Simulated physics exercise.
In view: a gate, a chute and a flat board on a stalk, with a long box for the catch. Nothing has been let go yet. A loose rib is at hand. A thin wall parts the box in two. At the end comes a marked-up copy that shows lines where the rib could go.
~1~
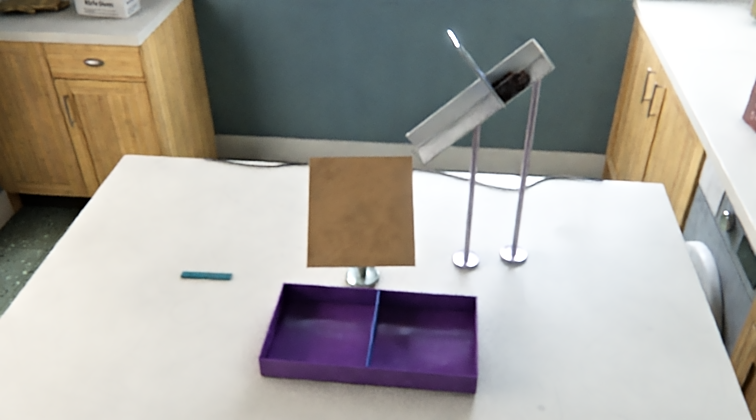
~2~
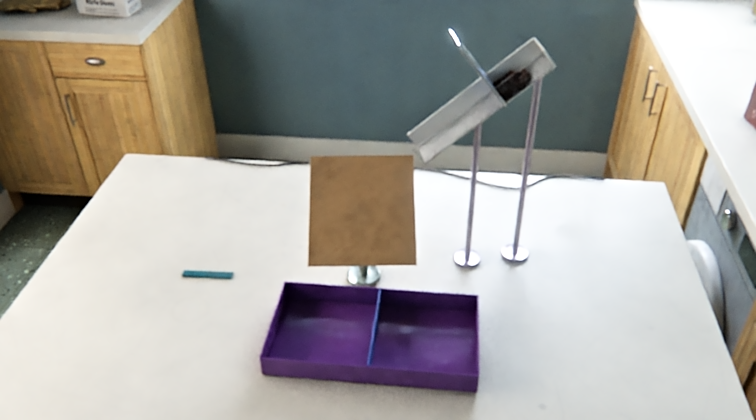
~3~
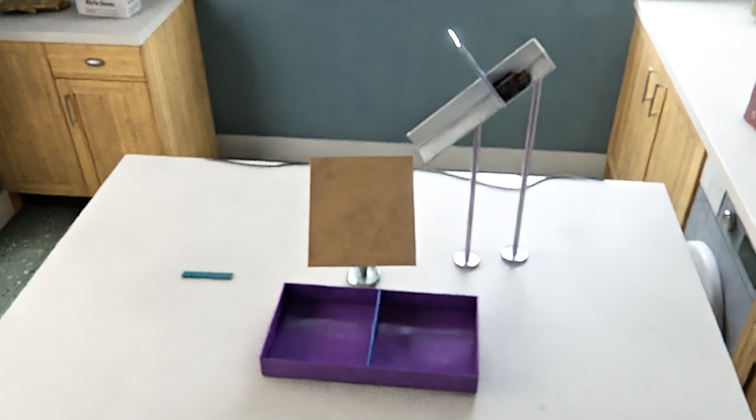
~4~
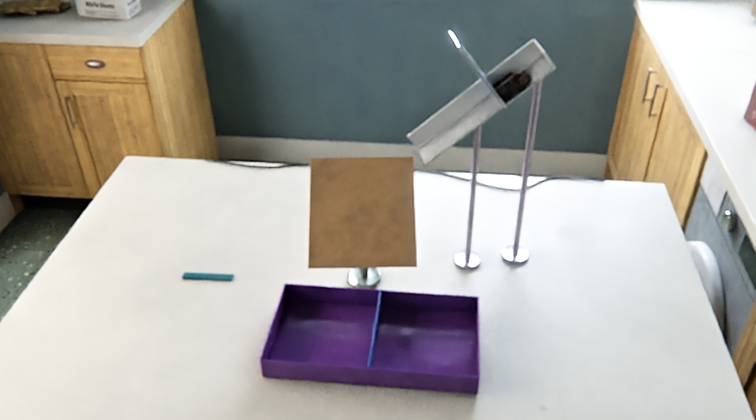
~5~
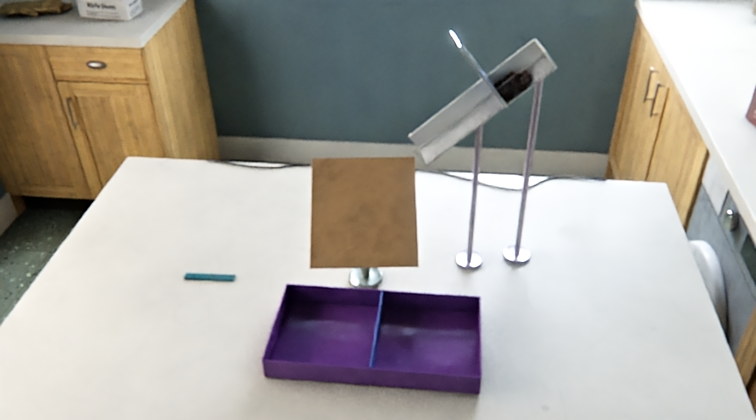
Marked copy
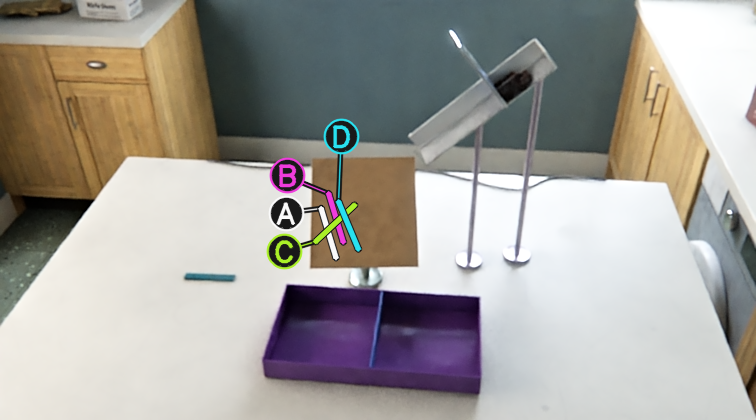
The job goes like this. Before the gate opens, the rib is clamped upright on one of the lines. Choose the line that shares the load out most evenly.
It is D.
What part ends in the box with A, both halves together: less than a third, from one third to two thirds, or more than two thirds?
More than two thirds.
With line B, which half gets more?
Left.
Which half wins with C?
Left.
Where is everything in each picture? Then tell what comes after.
In the first picture, load behind the gate at (507, 83), allspice berries; lip of the chute at (421, 157), sloping fairly steeply.
In the second picture, middle of the board at (362, 209), tilted fairly steeply; middle of its low edge at (362, 265); of its high edge at (362, 155).
In the third picture, front corners of the box at (260, 358) and (478, 376); front end of its middle wall at (367, 367); gate still shut at (485, 79).
In the fourth picture, middle of the load at (508, 83); lip at (422, 157).
In the fifth picture, middle of the load at (509, 83); lip at (424, 157).
On the marked copy, line A from (321, 208) to (336, 257); line B from (328, 193) to (343, 242); line C from (354, 205) to (315, 241); line D from (338, 201) to (358, 249).
For line A, of what is caught, nearly all in the left half, a small part in the right.
For line B, of what is caught, most in the left half, a small part in the right.
For line C, of what is caught, nearly all in the left half, a small part in the right.
For line D, of what is caught, about two thirds in the left half, about a third in the right.
